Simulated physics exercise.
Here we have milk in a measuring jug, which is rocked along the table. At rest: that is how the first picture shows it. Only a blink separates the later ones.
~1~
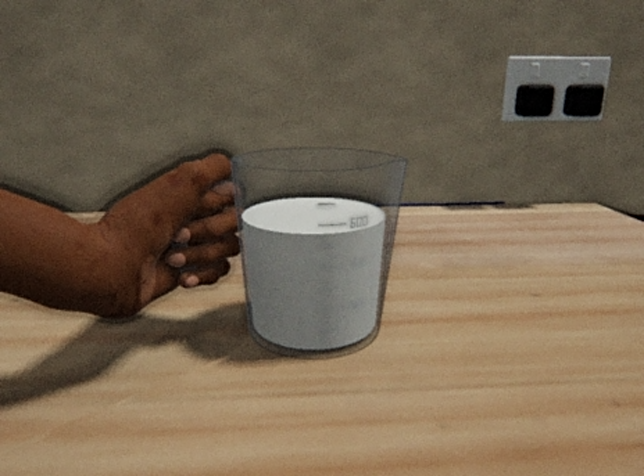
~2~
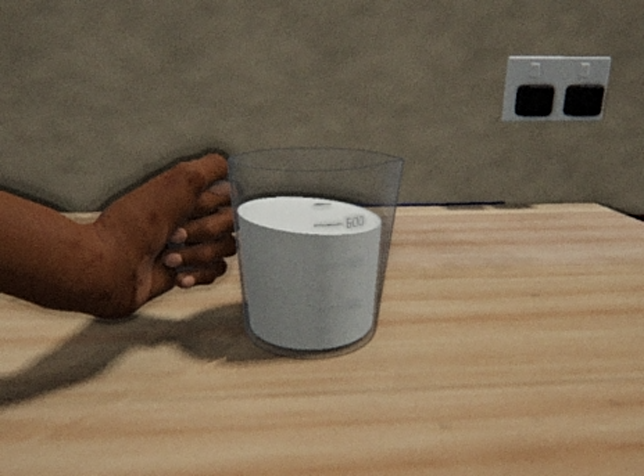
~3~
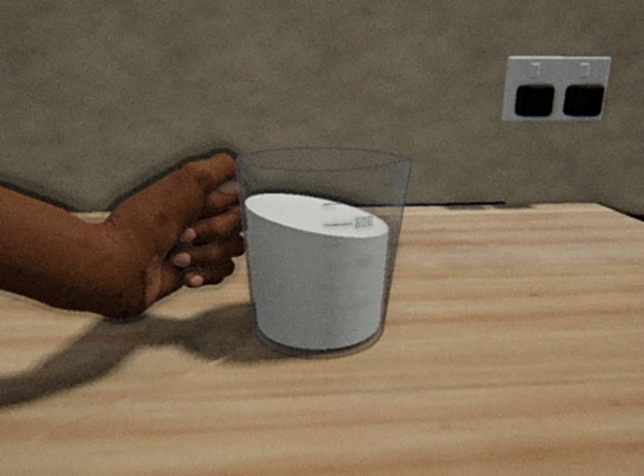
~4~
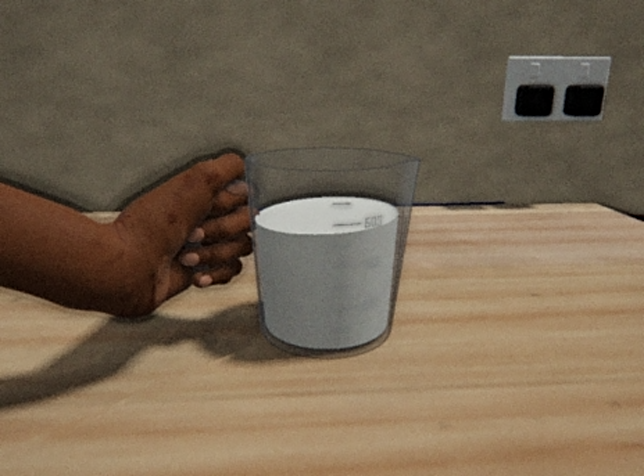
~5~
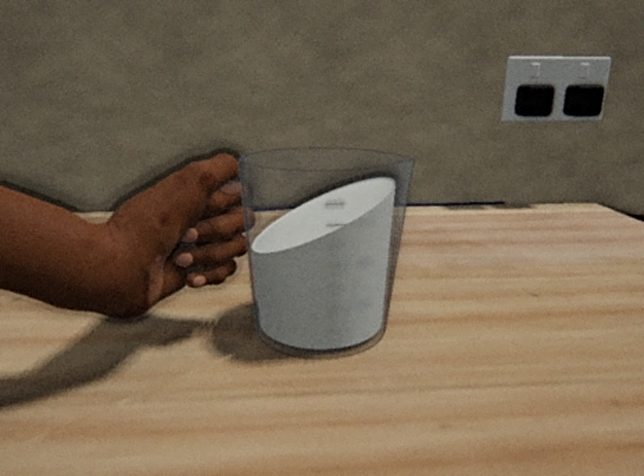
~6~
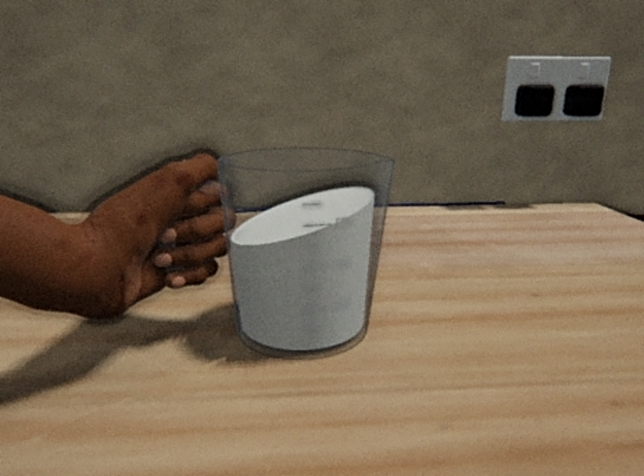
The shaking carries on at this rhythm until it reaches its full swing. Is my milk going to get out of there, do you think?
Some escapes.
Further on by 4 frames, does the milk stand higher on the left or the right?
On the right-hand edge, I'd say.
A moment on, the highest wave so far goes over the rim.
When it is over, the highest wave so far goes over the rim; some is on the top.
